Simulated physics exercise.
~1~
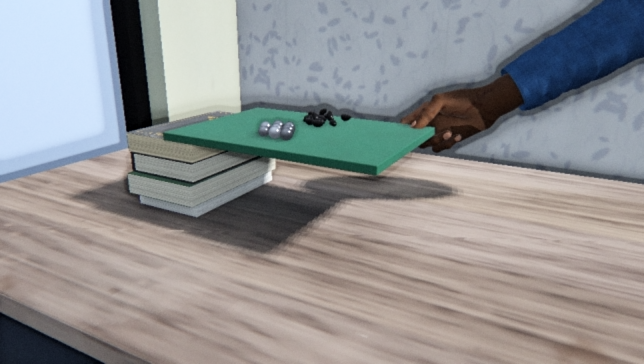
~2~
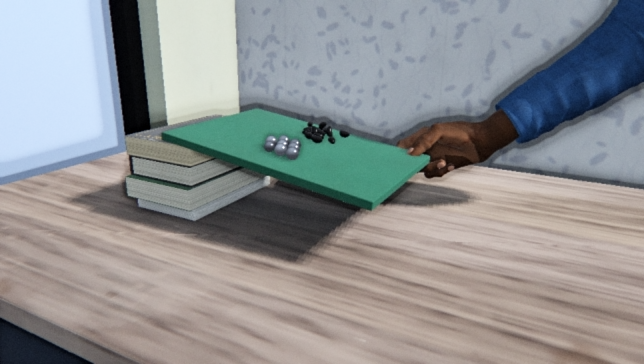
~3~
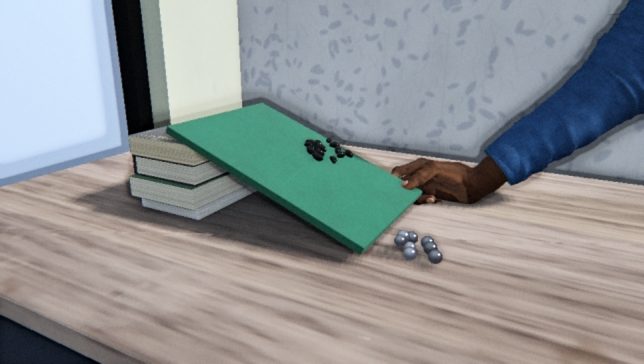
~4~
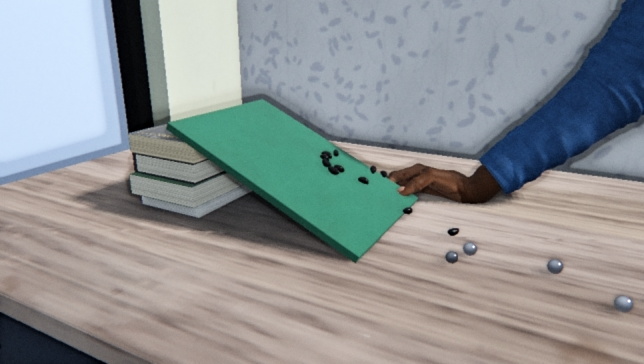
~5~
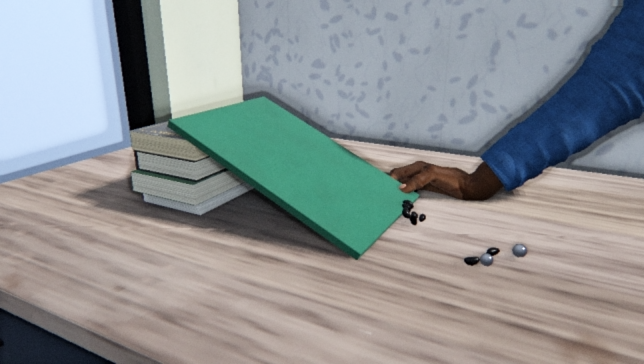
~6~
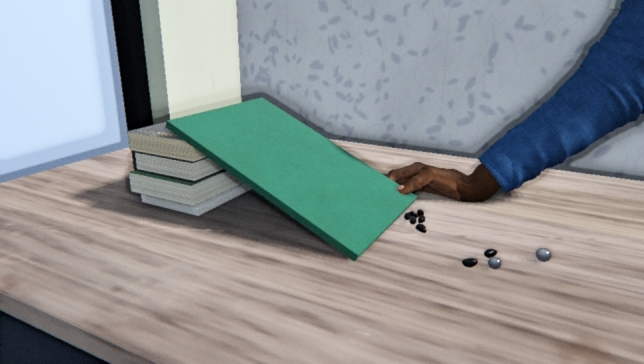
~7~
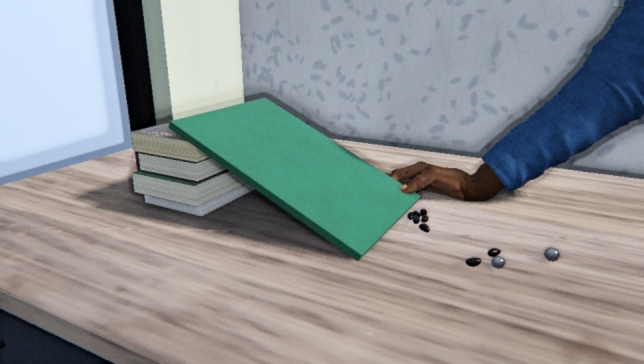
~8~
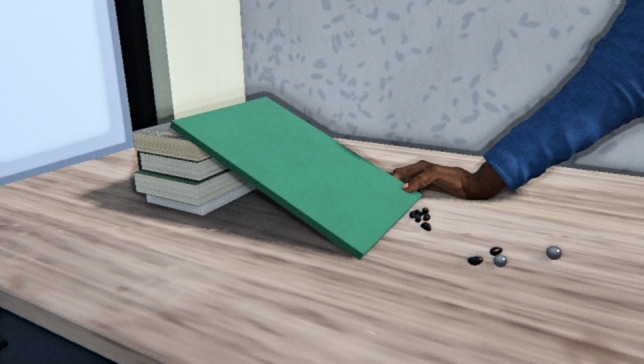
A hand lowered one end of a green board propped on some books, and the shiny grey balls rolled off to the right, some disappearing from view, before the small black pieces slid down after them, mostly stopping near the board's foot.
